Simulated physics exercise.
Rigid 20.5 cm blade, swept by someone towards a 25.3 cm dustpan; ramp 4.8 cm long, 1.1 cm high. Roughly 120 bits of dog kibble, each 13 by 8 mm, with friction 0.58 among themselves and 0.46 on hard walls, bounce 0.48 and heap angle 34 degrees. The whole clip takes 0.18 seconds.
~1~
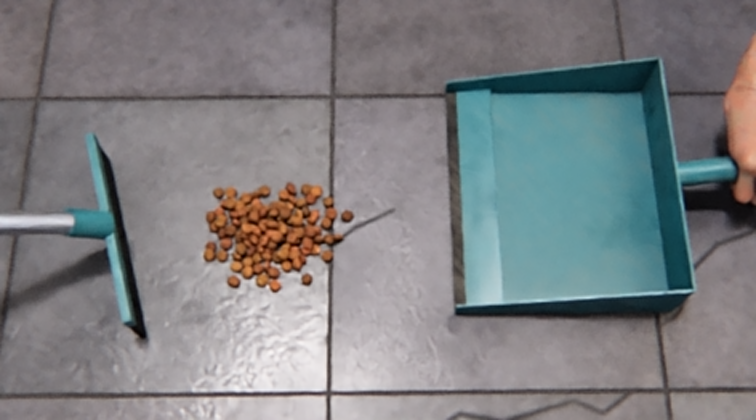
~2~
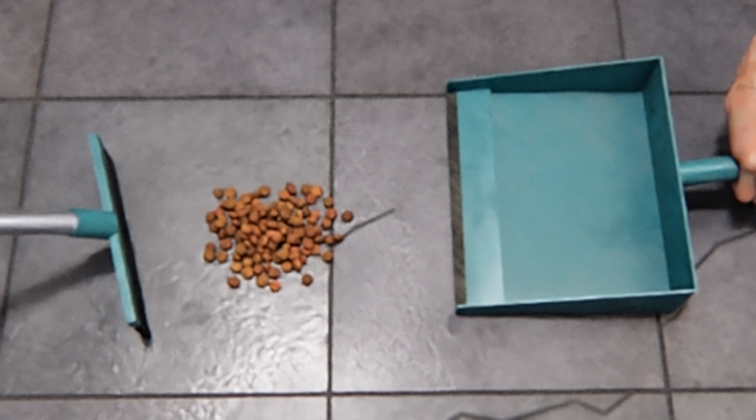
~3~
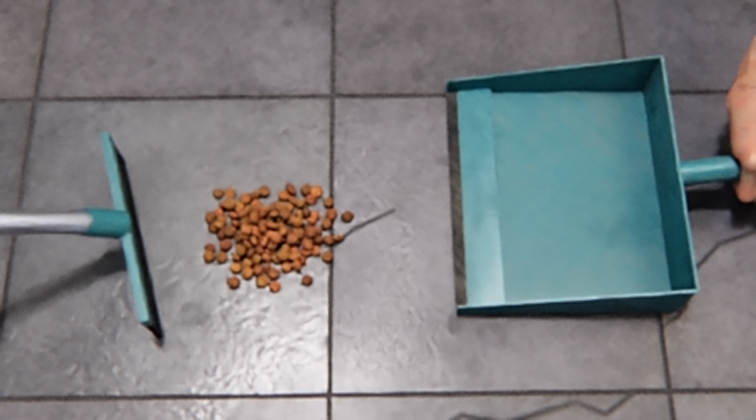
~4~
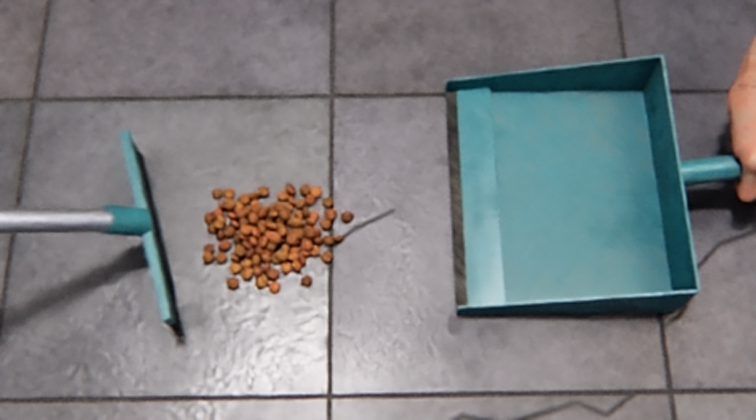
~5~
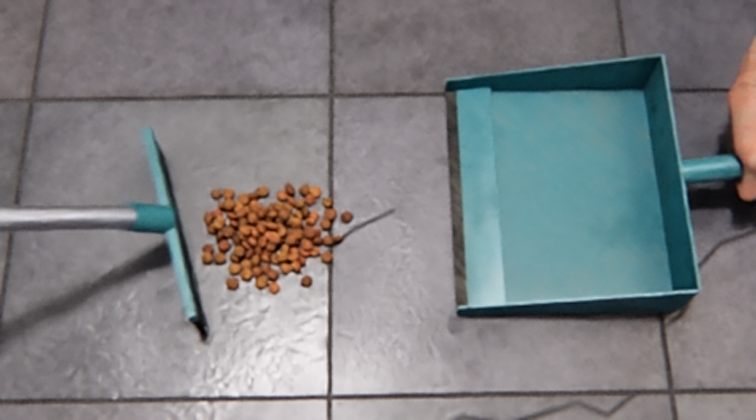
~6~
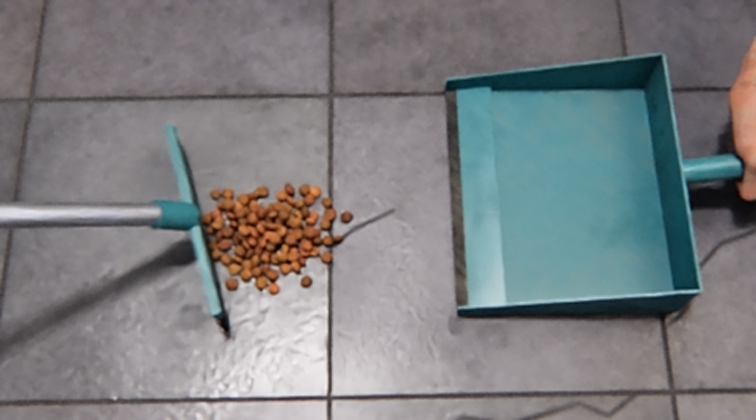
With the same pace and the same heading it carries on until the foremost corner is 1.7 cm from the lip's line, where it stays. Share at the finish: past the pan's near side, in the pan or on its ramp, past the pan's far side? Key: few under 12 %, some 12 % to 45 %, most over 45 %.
Near side = few, pan = some, far side = few.
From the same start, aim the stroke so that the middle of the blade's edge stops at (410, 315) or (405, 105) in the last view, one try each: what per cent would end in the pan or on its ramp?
About 0 % and 20 %.
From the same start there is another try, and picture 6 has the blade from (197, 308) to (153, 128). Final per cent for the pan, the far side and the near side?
Split: Pan = 20, far = 0, near = 0.
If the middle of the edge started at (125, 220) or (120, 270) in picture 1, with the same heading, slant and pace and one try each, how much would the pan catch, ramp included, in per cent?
25 and 5 per cent, roughly.
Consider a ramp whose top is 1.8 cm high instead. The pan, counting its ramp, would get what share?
In that case some 15 per cent.
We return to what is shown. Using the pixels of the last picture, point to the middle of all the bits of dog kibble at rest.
Centre at rest, approx.: (434, 199) px.
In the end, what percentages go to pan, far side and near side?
Near side 0 %, pan 15 %, far side 0 %.
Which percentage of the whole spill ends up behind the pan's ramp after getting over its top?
It comes to some 0 per cent.
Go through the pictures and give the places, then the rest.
In the first frame, blade from (129, 321) to (93, 142), moved 0.0 cm, 0 of the pieces shifted so far; middle of the pieces at (271, 234); pan at (572, 196).
In the second frame, blade from (134, 322) to (97, 142), moved 0.4 cm, 0 of the pieces shifted so far; middle of the pieces at (271, 235).
In the third frame, blade from (147, 321) to (108, 141), moved 1.7 cm, 0 of the pieces shifted so far; middle of the pieces at (271, 235).
In the fourth frame, blade from (169, 319) to (128, 139), moved 3.8 cm, 0 of the pieces shifted so far; middle of the pieces at (271, 235).
In the fifth frame, blade from (193, 316) to (150, 136), moved 6.2 cm, 0 of the pieces shifted so far; middle of the pieces at (270, 236).
In the sixth frame, blade from (218, 314) to (172, 133), moved 8.5 cm, 4 of the pieces shifted so far; middle of the pieces at (270, 236); pan at (574, 195).
Then, 0.17 s after the last picture, middle of the blade 15 cm from the lip; 0 % over the lip, far side 0 %, near side 0 %.
Then, 0.28 s after the last picture, middle of the blade 8 cm from the lip; 0 % over the lip, far side 0 %, near side 0 %.
Then, 0.53 s after the last picture, middle of the blade 5 cm from the lip; 15 % over the lip, far side 0 %, near side 0 %.
In the end, near side 0 %, pan 15 %, far side 0 %, in front of the lip or behind the blade 85 %.
